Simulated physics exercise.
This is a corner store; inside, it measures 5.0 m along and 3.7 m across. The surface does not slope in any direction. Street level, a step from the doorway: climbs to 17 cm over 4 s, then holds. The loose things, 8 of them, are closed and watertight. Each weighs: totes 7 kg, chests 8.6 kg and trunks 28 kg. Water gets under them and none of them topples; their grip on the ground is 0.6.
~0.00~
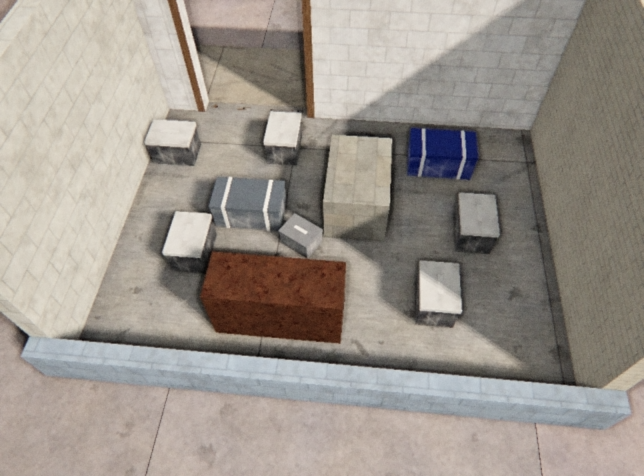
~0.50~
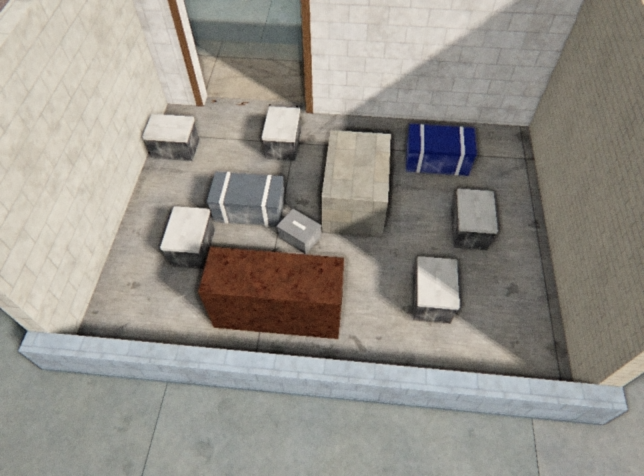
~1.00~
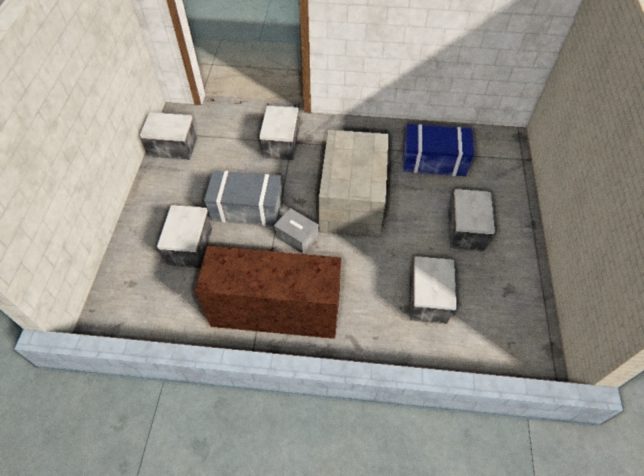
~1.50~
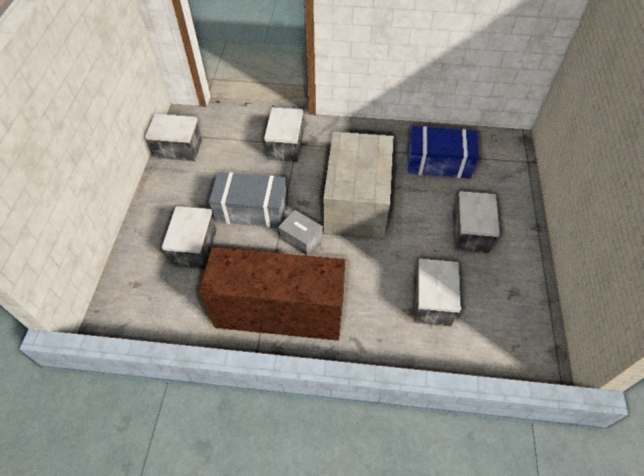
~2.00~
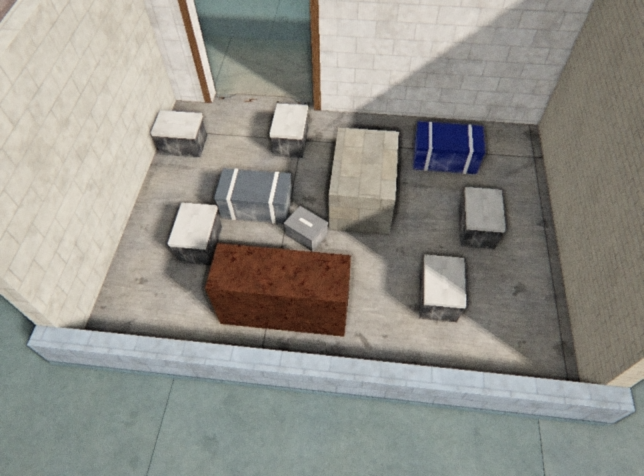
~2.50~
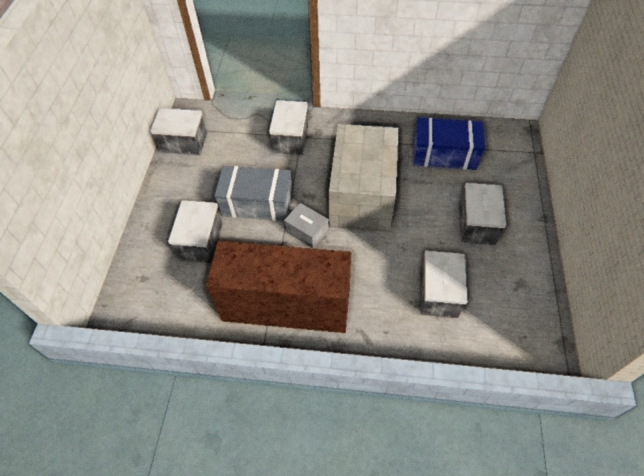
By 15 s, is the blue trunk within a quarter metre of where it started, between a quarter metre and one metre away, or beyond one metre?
It'll show almost no shift.
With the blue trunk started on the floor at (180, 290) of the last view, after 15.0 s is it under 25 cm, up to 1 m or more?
It creeps a little.
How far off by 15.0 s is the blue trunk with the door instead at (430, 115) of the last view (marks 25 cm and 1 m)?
By then the blue trunk has been carried a long way.
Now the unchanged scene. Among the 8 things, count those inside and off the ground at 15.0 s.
At that point I count 8.
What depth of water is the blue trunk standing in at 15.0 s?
Roughly 9 cm.
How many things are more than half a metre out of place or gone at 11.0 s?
The count is 5.
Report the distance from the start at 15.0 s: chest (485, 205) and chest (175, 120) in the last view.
They've ended up 140 cm and 250 cm away, in that order.
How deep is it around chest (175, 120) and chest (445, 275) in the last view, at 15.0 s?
14 and 9 cm.
After 3.5 s the blue trunk is near (451, 133), 0.0 m from its start, aground; 0 afloat.
After 6.8 s the blue trunk is near (451, 133), 0.0 m from its start, aground; 2 afloat.
After 11.0 s the blue trunk is near (451, 133), 0.0 m from its start, aground; 3 afloat.
After 15.0 s the blue trunk is near (449, 137), 0.1 m from its start, afloat; 8 afloat.
